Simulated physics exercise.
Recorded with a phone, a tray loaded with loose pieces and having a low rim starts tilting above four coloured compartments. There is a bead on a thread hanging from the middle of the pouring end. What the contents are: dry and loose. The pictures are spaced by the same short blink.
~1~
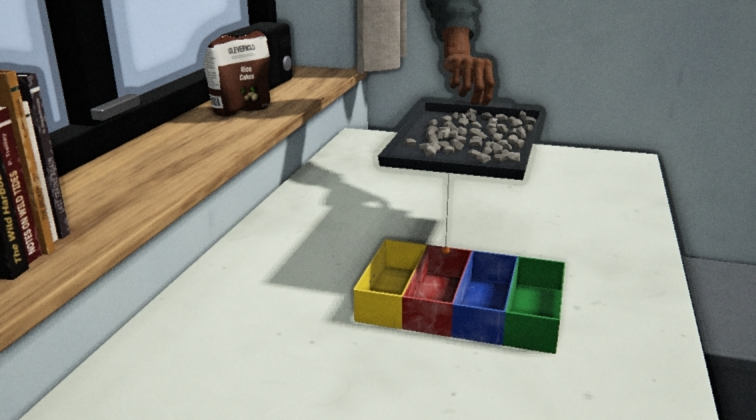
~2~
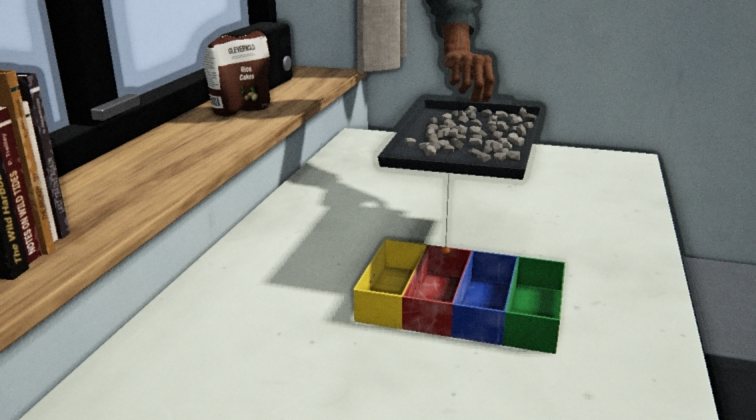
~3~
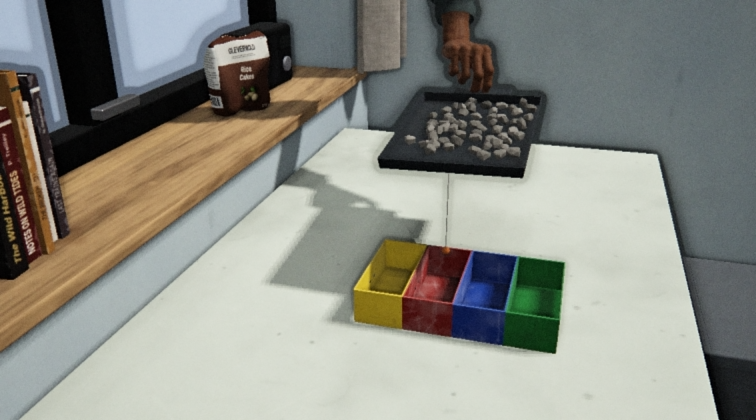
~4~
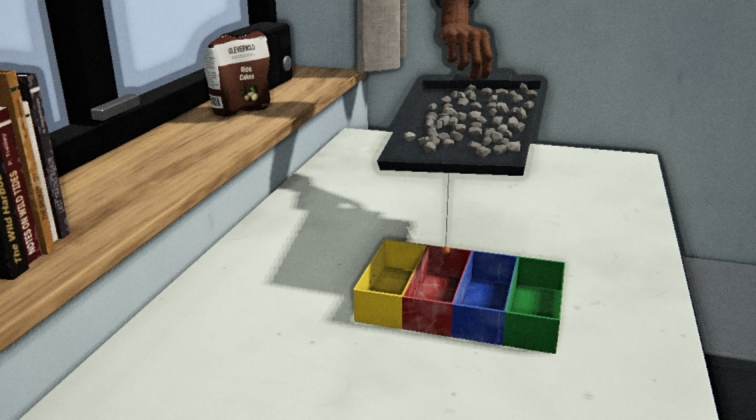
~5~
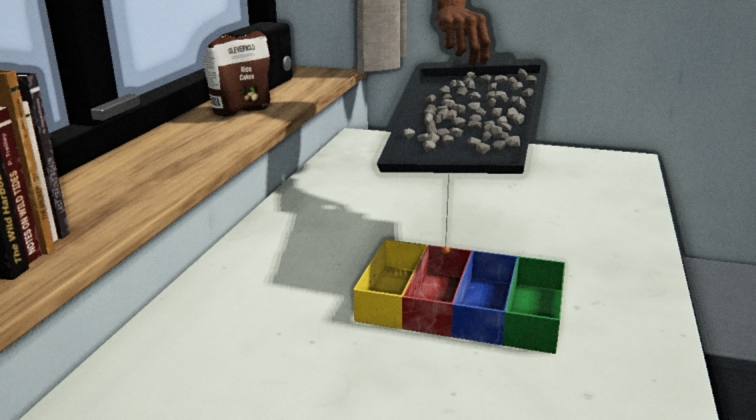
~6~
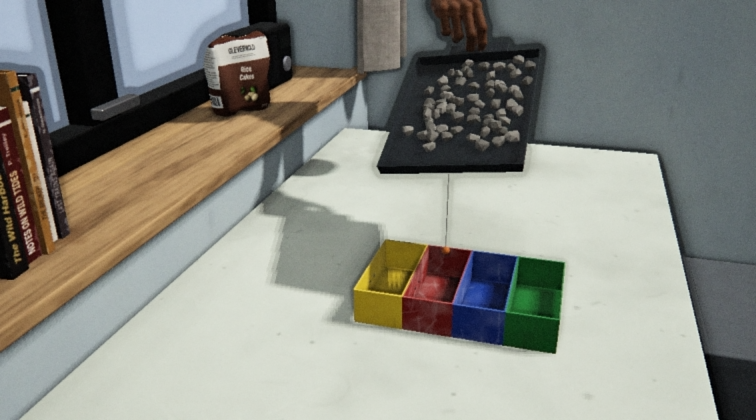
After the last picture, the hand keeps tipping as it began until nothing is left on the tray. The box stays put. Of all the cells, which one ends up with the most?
The yellow one ends up with the most.
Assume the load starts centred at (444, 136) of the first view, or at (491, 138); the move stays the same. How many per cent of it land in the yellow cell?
Respectively 60 and 50 in a hundred.
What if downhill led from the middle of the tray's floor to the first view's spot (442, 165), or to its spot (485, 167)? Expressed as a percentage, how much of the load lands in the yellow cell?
About 40 %, then 0 %.
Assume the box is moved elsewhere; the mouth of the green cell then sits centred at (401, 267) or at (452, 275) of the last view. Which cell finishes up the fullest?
In the first try it is green, in the second it is blue.
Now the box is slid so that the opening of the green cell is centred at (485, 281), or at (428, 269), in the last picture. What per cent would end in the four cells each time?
Near 100 and 90 percent respectively.
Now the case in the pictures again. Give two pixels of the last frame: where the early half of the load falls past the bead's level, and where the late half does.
First roughly (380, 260), then roughly (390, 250).
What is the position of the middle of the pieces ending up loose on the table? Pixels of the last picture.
Somewhere about (325, 306), I'd say.
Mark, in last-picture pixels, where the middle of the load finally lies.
About (386, 296).
Soon after the last picture, tray tipped steeply; nearly all on the tray; a small part falling or outside the box.
A little later, tray tipped past a quarter turn; a small part on the tray; about half in the yellow cell; a small part in the red cell; about a third falling or outside the box.
Later still, tray tipped past a quarter turn; about two thirds in the yellow cell; a small part in the red cell; about a quarter falling or outside the box.
At rest, tray tipped past a quarter turn; about two thirds in the yellow cell; a small part in the red cell; none in the green cell; none in the blue cell; about a quarter outside the box.
